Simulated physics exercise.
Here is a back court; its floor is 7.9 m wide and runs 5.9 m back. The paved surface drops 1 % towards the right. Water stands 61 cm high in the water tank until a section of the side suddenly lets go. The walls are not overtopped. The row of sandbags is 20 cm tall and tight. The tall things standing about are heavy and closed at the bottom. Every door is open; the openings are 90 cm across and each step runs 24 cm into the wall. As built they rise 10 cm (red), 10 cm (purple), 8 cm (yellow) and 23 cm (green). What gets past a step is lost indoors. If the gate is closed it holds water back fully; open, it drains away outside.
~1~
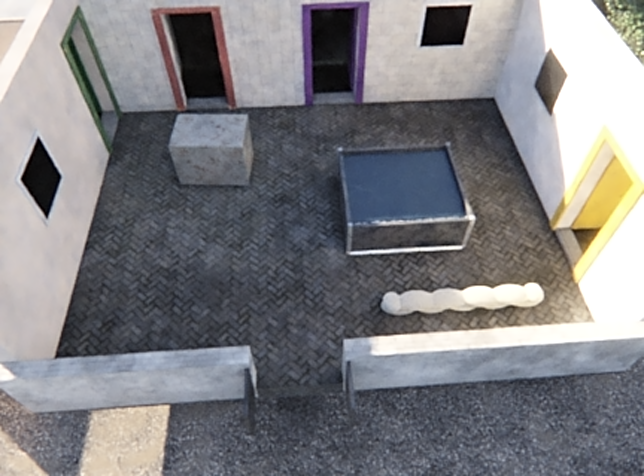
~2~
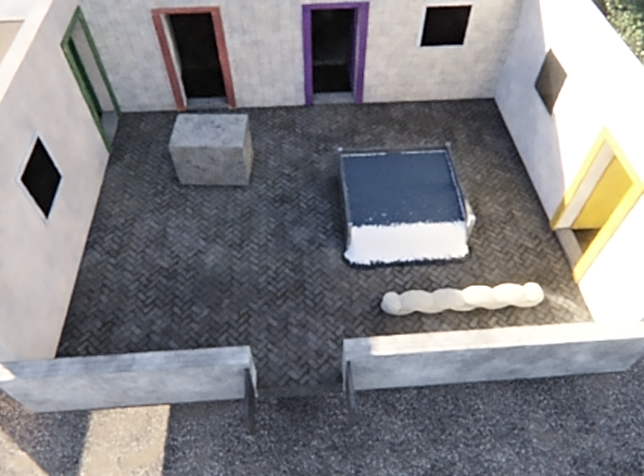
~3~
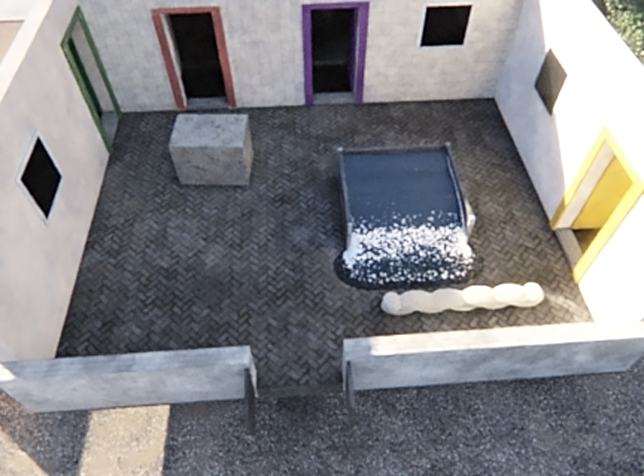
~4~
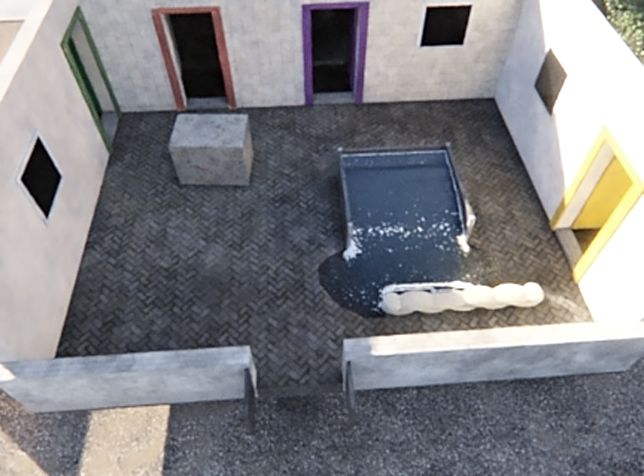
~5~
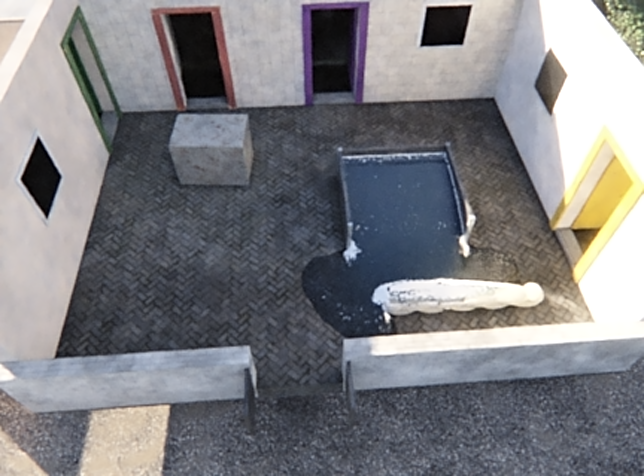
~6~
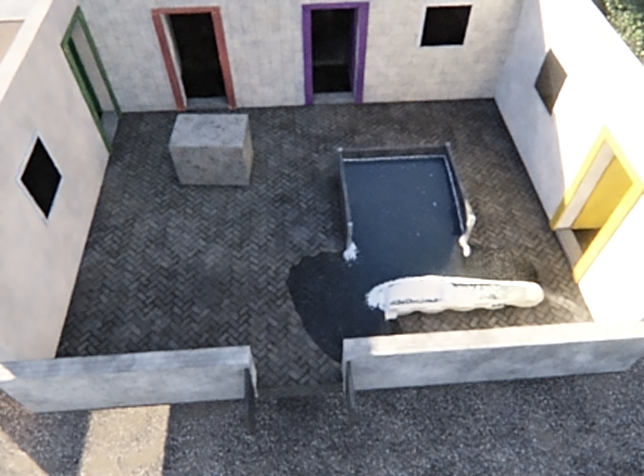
We see a walled courtyard with a stone block and a tank of dark water, whose front side opens; water pours out in white foam, spreads over the paving and washes against a pale, lumpy barrier.
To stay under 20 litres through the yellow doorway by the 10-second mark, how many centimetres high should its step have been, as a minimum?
Close to 20 cm is just enough.
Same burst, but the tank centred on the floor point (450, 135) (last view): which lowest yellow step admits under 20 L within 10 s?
Some 12.5 cm.
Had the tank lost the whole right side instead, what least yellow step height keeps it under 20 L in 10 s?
Then roughly 24 cm.
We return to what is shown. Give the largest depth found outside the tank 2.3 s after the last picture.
Up to some 21 cm.
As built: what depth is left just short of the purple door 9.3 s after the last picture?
About 2.5 cm.
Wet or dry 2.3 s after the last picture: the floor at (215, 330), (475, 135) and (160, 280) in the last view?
In that order: Under water, not reached, dry.
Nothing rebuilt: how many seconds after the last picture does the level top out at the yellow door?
Near 2.4 s.
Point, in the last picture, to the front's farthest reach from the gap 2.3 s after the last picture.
At about (48, 385).
Then, 0.7 s after the last picture water covers 20 % of the floor, deepest (41 cm) near (423, 295); 9 cm at the yellow door, 1 litre in over its 8 cm step.
Then, 2.3 s after the last picture water covers 35 % of the floor; 21 cm at the yellow door, 103 litres in over its 8 cm step.
Then, 9.3 s after the last picture water covers 80 % of the floor, deepest (8 cm) near (586, 350); 7 cm at the yellow door, 190 litres in over its 8 cm step.
At the yellow door as built, the water peaked near 21 cm, 2.3 s after the last picture.
With a step of 17.5 cm, 39 litres would have come in within the 10 s; with 24.5 cm, 4 litres. So under 20 litres takes about 20 cm.
